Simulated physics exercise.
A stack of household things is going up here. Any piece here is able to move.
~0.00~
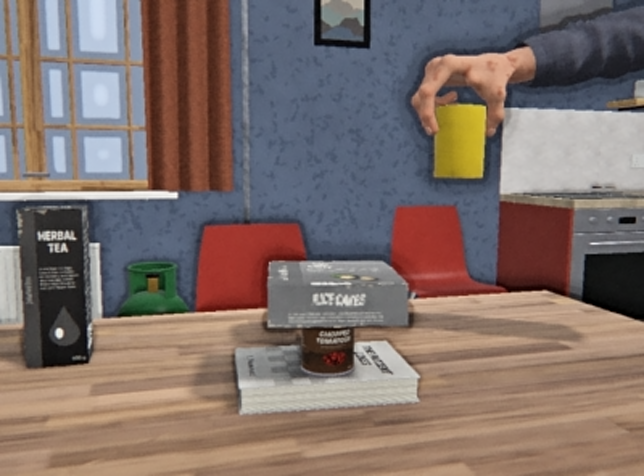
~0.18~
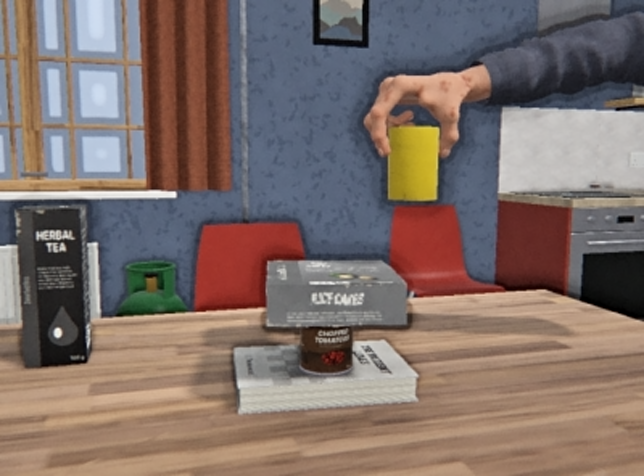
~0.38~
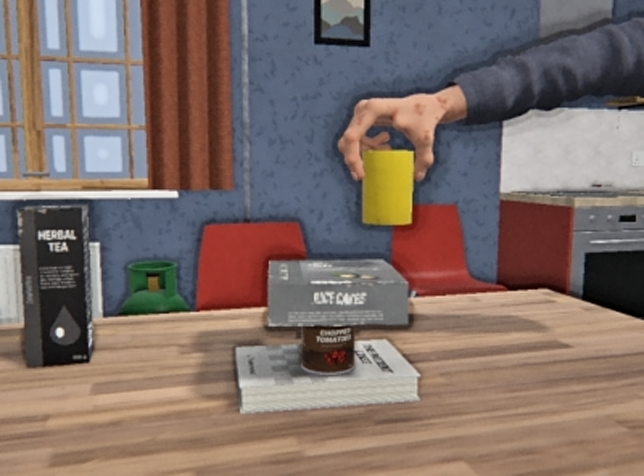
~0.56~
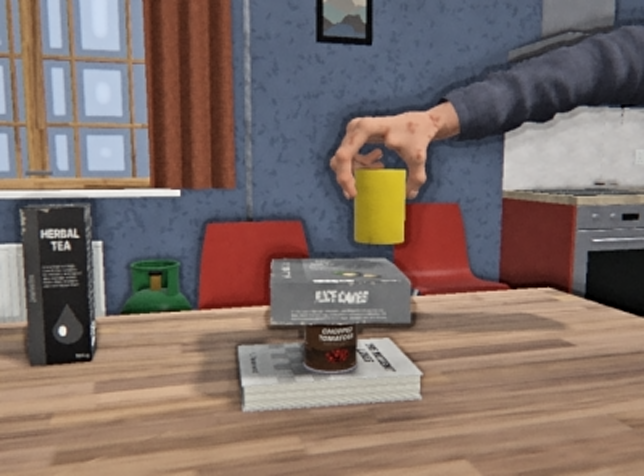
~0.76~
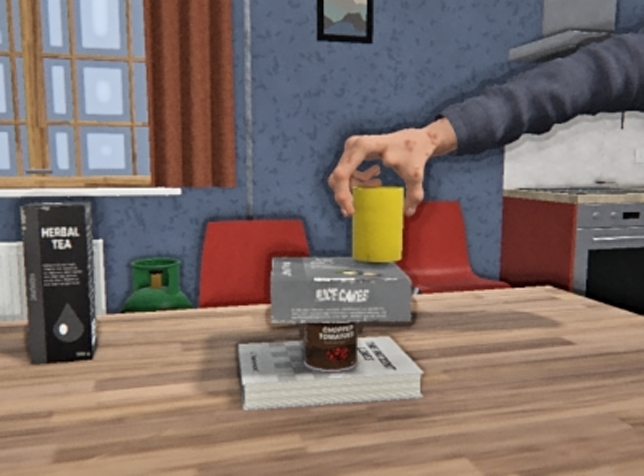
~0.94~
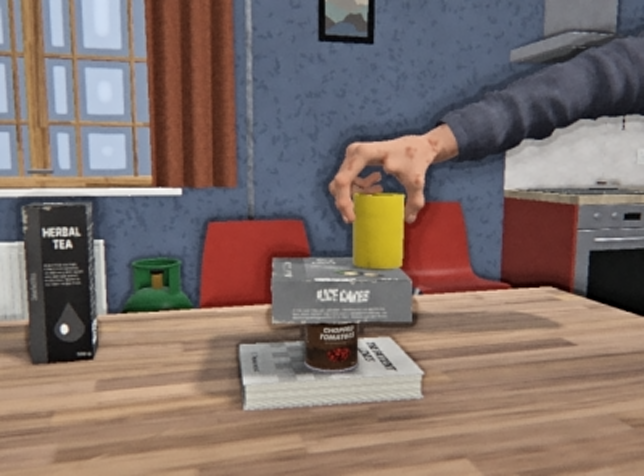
A yellow cup, held from above by a hand, moved left and down over a wooden table until it sat on the gray box above a small can and a white book.
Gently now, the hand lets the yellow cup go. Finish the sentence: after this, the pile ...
After this, the pile stays put.
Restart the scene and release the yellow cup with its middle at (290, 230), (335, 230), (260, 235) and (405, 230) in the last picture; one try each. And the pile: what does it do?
Case one: Stable. Case two: Stable. Case three: Falls over. Case four: Falls over.
By 1.04 s, all is still.
By 1.34 s, yellow cup resting near (378, 230).
When it is over (2.0 s), all 5 as before. End places, in pixels of the last picture, yellow cup near (378, 230). The pile holds.
